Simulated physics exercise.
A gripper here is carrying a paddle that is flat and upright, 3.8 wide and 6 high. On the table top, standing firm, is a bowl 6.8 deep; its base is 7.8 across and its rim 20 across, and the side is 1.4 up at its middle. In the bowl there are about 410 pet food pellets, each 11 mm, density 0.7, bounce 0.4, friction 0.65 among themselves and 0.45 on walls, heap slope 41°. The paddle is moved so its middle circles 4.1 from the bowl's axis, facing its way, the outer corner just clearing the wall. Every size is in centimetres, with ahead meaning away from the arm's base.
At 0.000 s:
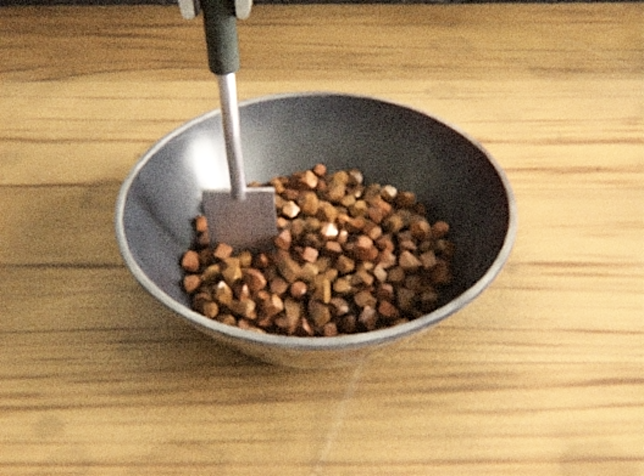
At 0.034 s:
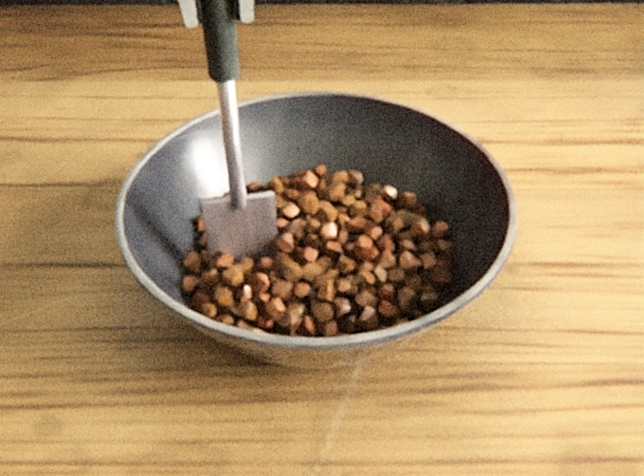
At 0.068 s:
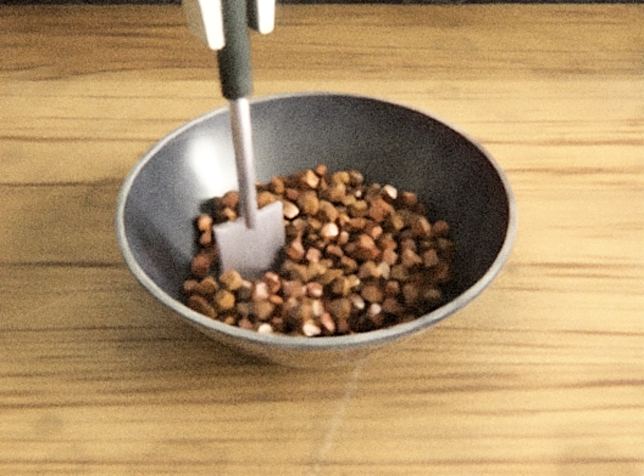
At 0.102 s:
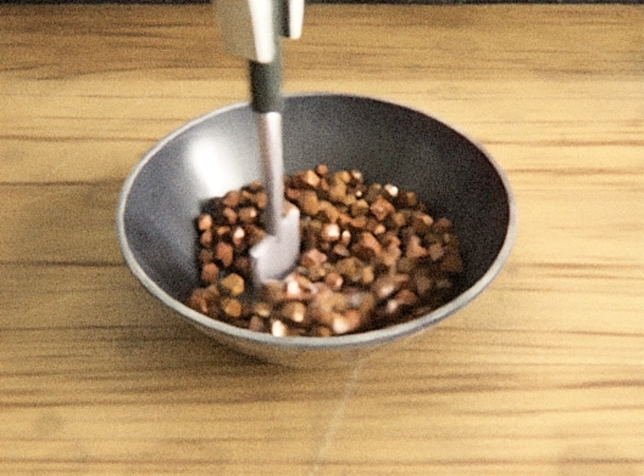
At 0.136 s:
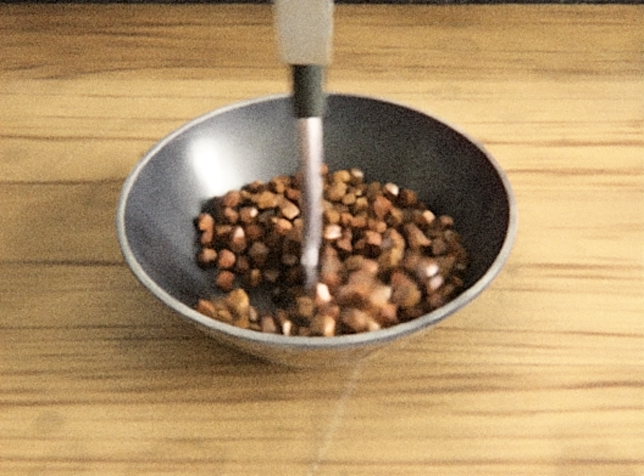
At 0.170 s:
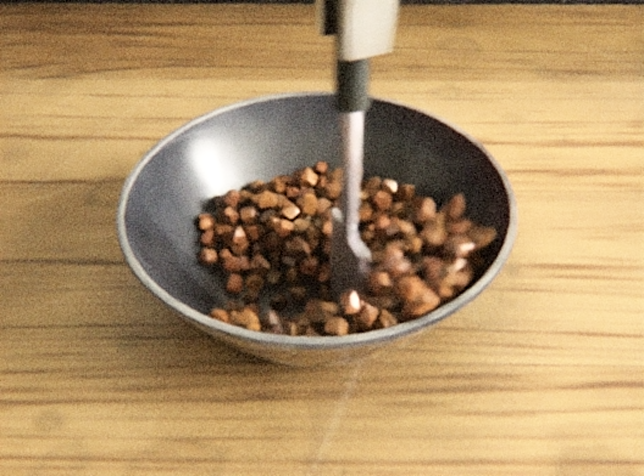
Paddle held by a robot gripper sweeping from left to right through brown pellets in a dark bowl, turning and pushing them rightward.
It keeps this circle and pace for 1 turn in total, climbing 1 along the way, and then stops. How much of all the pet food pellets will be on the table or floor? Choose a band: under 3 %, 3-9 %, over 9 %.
Band: 3-9 %.
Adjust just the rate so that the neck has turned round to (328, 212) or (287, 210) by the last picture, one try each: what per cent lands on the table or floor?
It comes to close to 0 per cent and close to 0 per cent.
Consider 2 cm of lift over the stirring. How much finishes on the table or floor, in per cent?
About 5 percent.
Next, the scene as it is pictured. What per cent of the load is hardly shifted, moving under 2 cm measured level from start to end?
Roughly 5 percent.
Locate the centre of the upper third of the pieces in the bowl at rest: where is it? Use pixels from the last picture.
(249, 266).
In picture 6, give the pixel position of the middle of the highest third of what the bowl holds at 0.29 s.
(396, 167), roughly.
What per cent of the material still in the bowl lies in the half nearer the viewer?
Around 55 percent of it.
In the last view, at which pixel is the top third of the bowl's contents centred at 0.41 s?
I'd put it close to (248, 155).
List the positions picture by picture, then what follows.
Paddle neck at (235, 166), 0° round; upper third of the load around (323, 241), from x 190 to 445, top at y 175; 412 in the bowl, in the first picture.
Paddle neck at (235, 174), 11° round; upper third of the load around (320, 245), from x 190 to 445, top at y 175, in the second picture.
Paddle neck at (247, 193), 36° round; upper third of the load around (319, 268), from x 190 to 445, top at y 175, in the third picture.
Paddle neck at (274, 207), 62° round; upper third of the load around (334, 275), from x 200 to 455, top at y 175, in the fourth picture.
Paddle neck at (311, 213), 88° round; upper third of the load around (363, 282), from x 205 to 460, top at y 170, in the fifth picture.
Paddle neck at (349, 207), 113° round; upper third of the load around (396, 263), from x 205 to 480, top at y 170; 412 in the bowl, in the sixth picture.
After 0.29 s, 206° round, highest piece 9 above the table; 405 in the bowl, 1 on the table or floor, 6 in flight or on the tool.
After 0.41 s, 299° round, highest piece 9 above the table; 402 in the bowl, 8 on the table or floor, 2 in flight or on the tool.
After 0.68 s, 0° round, highest piece 6 above the table; 389 in the bowl, 23 on the table or floor.
After 1.38 s, 0° round, highest piece 6 above the table; 389 in the bowl, 23 on the table or floor.
At rest, 389 in the bowl, 23 on the table or floor. That is 6 % on the table or floor.
